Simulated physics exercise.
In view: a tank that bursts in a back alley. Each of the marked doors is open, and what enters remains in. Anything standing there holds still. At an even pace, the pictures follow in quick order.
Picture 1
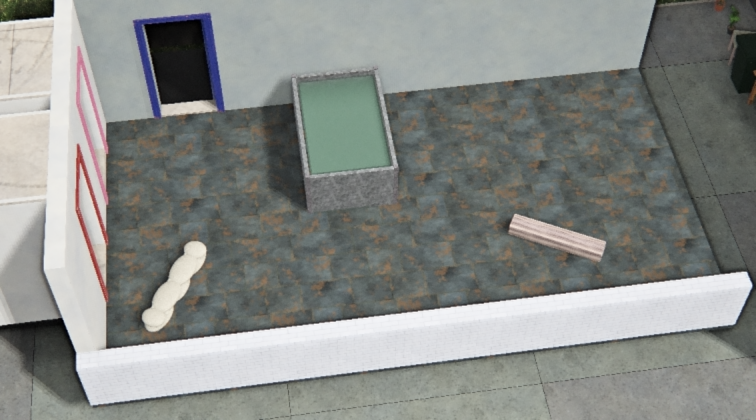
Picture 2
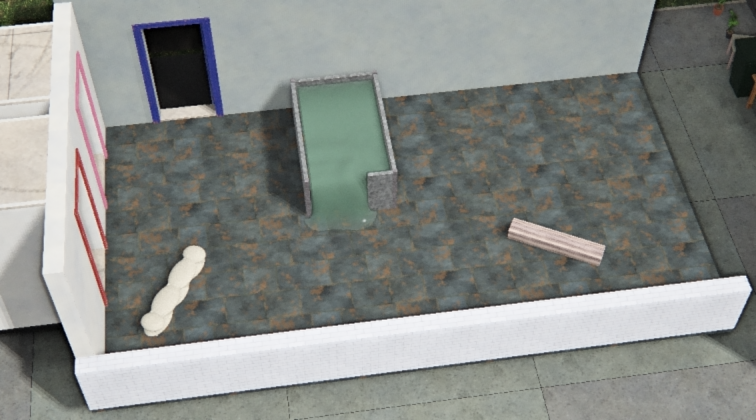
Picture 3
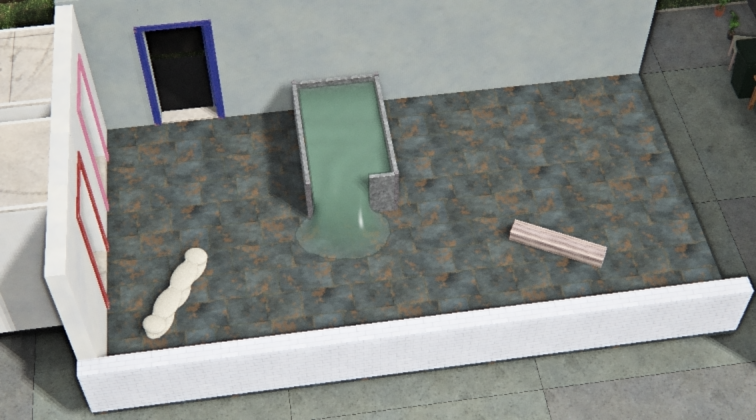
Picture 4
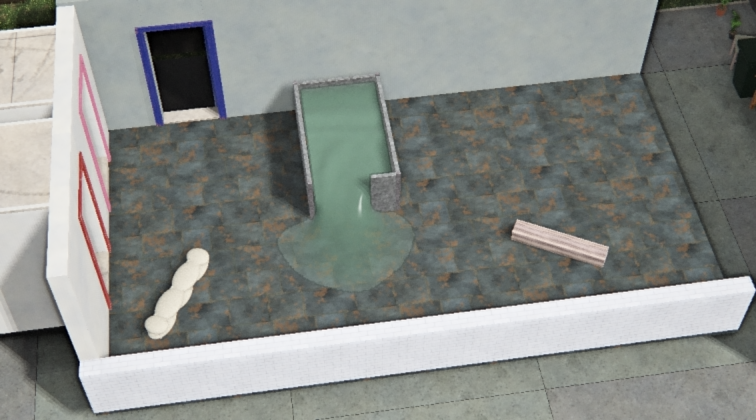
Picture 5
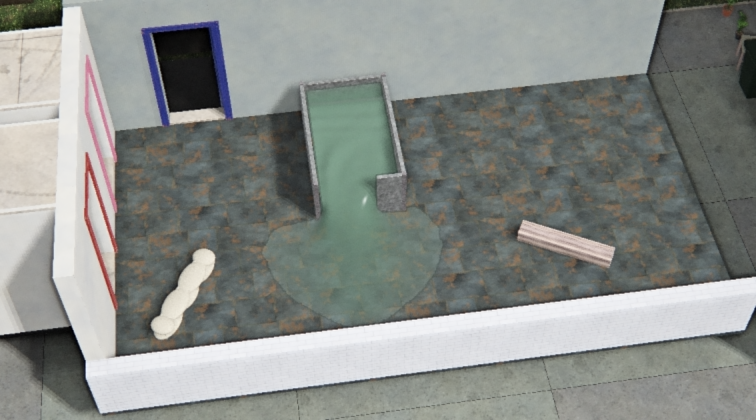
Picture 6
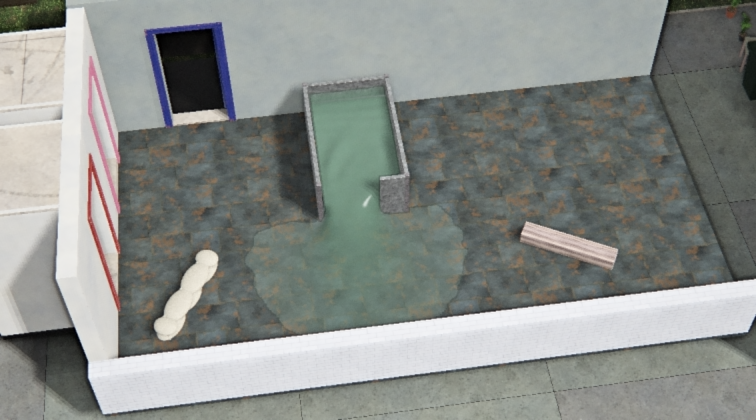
Greenish water burst through the front of a stone tank in a walled alley, then spread steadily across the dark, mottled floor in a widening pool between a twisted cream object and a pinkish striped block.
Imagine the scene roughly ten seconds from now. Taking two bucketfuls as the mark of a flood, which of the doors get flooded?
The pink door stays below the mark, the red door stays below the mark, the blue door gets flooded.
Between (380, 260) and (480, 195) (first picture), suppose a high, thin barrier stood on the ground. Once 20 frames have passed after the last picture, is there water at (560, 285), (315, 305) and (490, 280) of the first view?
The first is inundated, the second inundated and the third inundated.
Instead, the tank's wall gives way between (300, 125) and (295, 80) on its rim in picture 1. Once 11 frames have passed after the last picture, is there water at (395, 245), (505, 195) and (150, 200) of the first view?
Respectively: Parched, parched and drenched.
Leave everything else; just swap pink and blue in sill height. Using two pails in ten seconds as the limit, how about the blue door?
Blue falls short.
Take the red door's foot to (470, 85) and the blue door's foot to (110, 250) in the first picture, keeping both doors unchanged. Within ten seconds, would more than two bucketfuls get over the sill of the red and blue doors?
Red: Comes in low; blue: Comes in low.
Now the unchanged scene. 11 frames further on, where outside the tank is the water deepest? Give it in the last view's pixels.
I'd put it around (119, 387).
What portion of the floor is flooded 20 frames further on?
The answer is around 45 per cent.
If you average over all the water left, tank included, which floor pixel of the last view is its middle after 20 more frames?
Somewhere near (344, 270).
A moment on, water covers 20 % of the floor; the pink door not reached, the red door not reached, the blue door not reached.
Next, water covers 25 % of the floor; the pink door not reached, the red door not reached, the blue door not reached.
Then, water covers 45 % of the floor; the pink door wet at the sill, nothing in, the red door wet at the sill, nothing in, the blue door not reached.
Later, water covers 60 % of the floor; the pink door wet at the sill, nothing in, the red door under two buckets in, the blue door over two buckets in.
In the end, water covers 75 % of the floor; the pink door wet at the sill, nothing in, the red door under two buckets in, the blue door over two buckets in.
